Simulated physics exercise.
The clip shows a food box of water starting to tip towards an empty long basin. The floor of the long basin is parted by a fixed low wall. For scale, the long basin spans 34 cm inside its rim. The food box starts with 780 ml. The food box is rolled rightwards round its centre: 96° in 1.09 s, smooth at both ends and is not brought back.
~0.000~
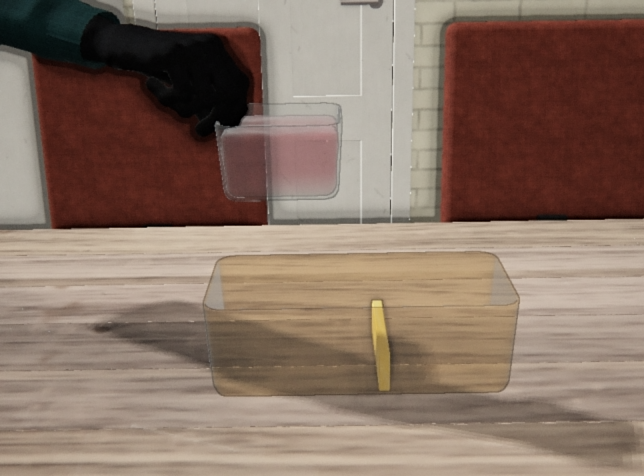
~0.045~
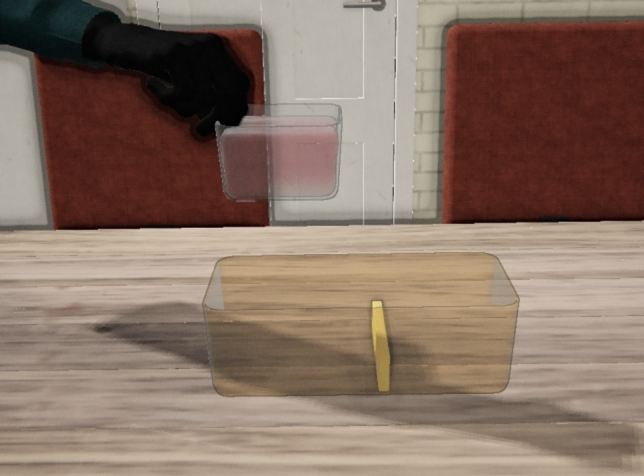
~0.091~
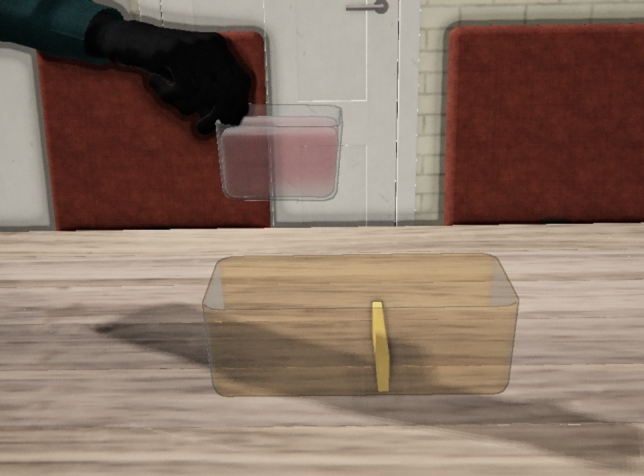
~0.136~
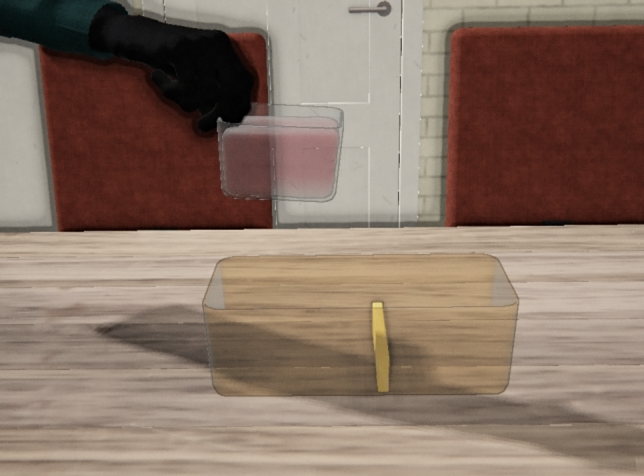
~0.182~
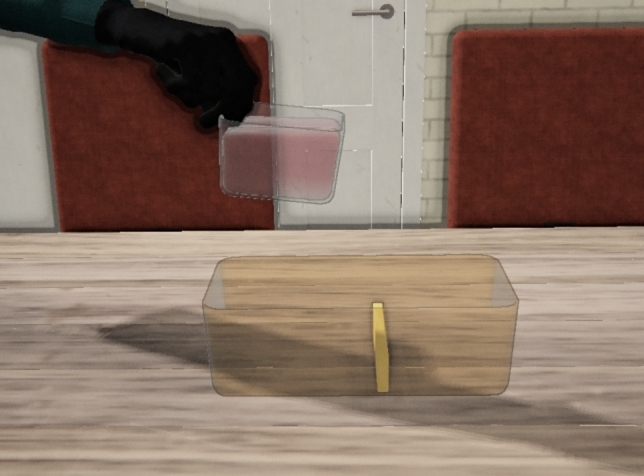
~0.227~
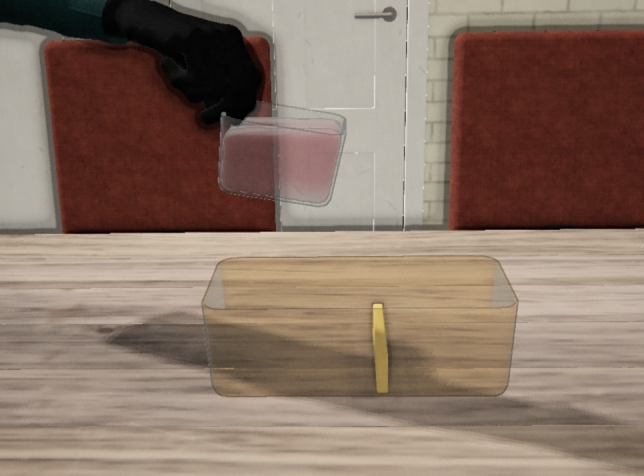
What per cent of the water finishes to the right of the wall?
About 78 per cent.
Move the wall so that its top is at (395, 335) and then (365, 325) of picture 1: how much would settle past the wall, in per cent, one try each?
In turn about 65 and 90 per cent.
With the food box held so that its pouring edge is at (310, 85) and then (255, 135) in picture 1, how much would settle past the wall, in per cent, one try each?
First 65, then 5 per cent.
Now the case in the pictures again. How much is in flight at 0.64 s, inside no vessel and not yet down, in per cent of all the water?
Near 28 in a hundred.
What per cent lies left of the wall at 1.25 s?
Some 16 per cent.
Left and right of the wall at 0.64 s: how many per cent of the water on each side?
Near 1 on the left, 8 on the right.
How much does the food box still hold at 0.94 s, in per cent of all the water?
Some 16 per cent.
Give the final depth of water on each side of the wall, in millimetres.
Left about 6 mm, right about 32 mm.
By 0.64 s the tilt is 60° and 63 per cent is still to pour, 1 is left of the wall and 8 right of it.
By 0.94 s the tilt is 91° and 15 per cent is still to pour, 2 is left of the wall and 69 right of it.
By 1.25 s the tilt is 96° and 3 per cent is still to pour, 16 is left of the wall and 78 right of it.
By 1.59 s the tilt is 96° and 0 per cent is still to pour, 22 is left of the wall and 77 right of it.
At rest 22 per cent lies left of the wall, 78 right of it and 1 outside.
